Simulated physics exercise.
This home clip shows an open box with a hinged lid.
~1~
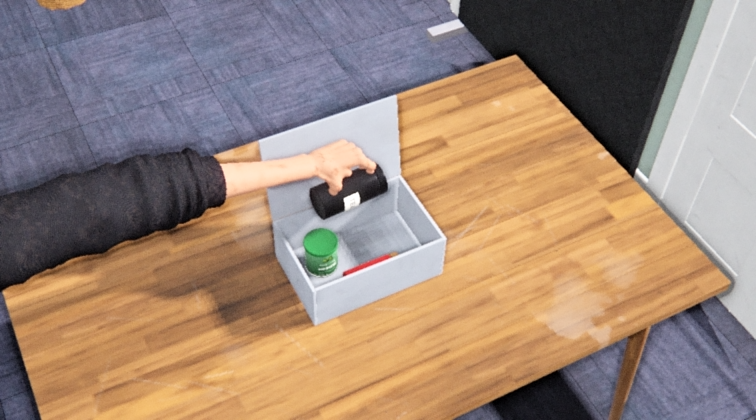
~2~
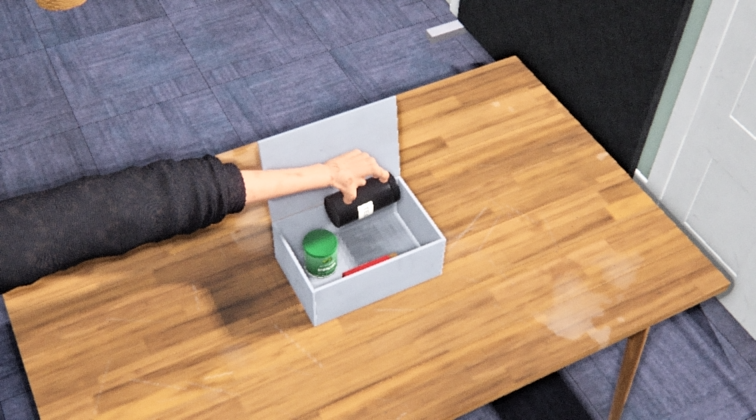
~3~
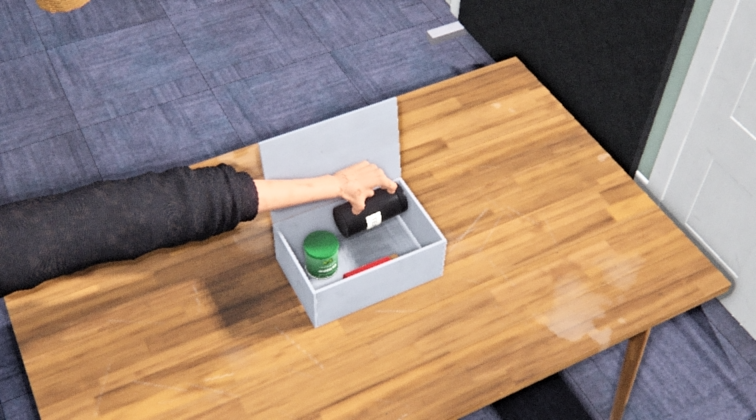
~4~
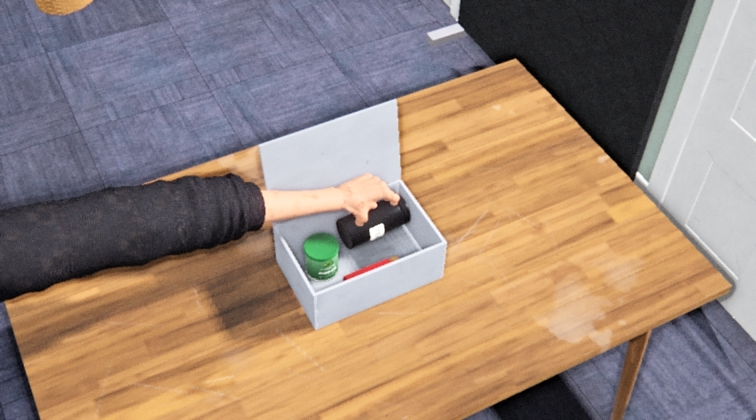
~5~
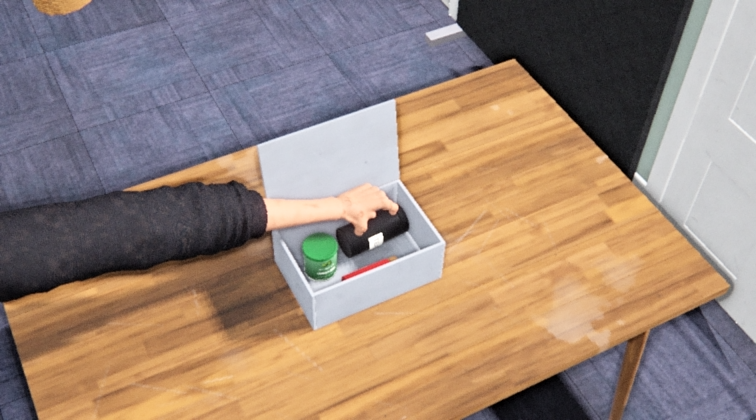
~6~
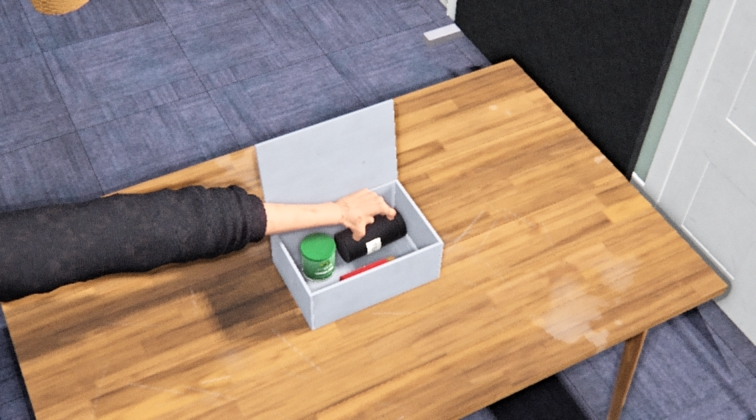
A hand lowers a black jar into an open box beside a green jar.
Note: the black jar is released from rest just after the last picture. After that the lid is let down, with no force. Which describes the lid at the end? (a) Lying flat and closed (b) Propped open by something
Option a: Lying flat and closed.
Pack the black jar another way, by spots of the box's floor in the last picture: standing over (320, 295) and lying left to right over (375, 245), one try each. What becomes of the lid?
Try 1: Lid not shut; try 2: Lid shut.
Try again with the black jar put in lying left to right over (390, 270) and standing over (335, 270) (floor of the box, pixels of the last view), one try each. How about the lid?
On the first go the lid settles shut, and on the second go it settles shut.
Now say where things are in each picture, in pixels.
The first frame shows on its way; black jar (349, 191).
The second frame shows on its way; black jar (363, 199).
The third frame shows on its way; black jar (370, 210).
The fourth frame shows on its way; black jar (374, 221).
The fifth frame shows on its way; black jar (373, 230).
The sixth frame shows in place under the hand; black jar (371, 235).
Then, 1.30 s on from there, lid 80° above the rim.
Then, 1.70 s on from there, lid 47° above the rim.
Then, 2.00 s on from there, lid 9° above the rim.
In the end, lid shut; all 3 unmoved. At the end, from the last picture's camera, black jar near (371, 236).
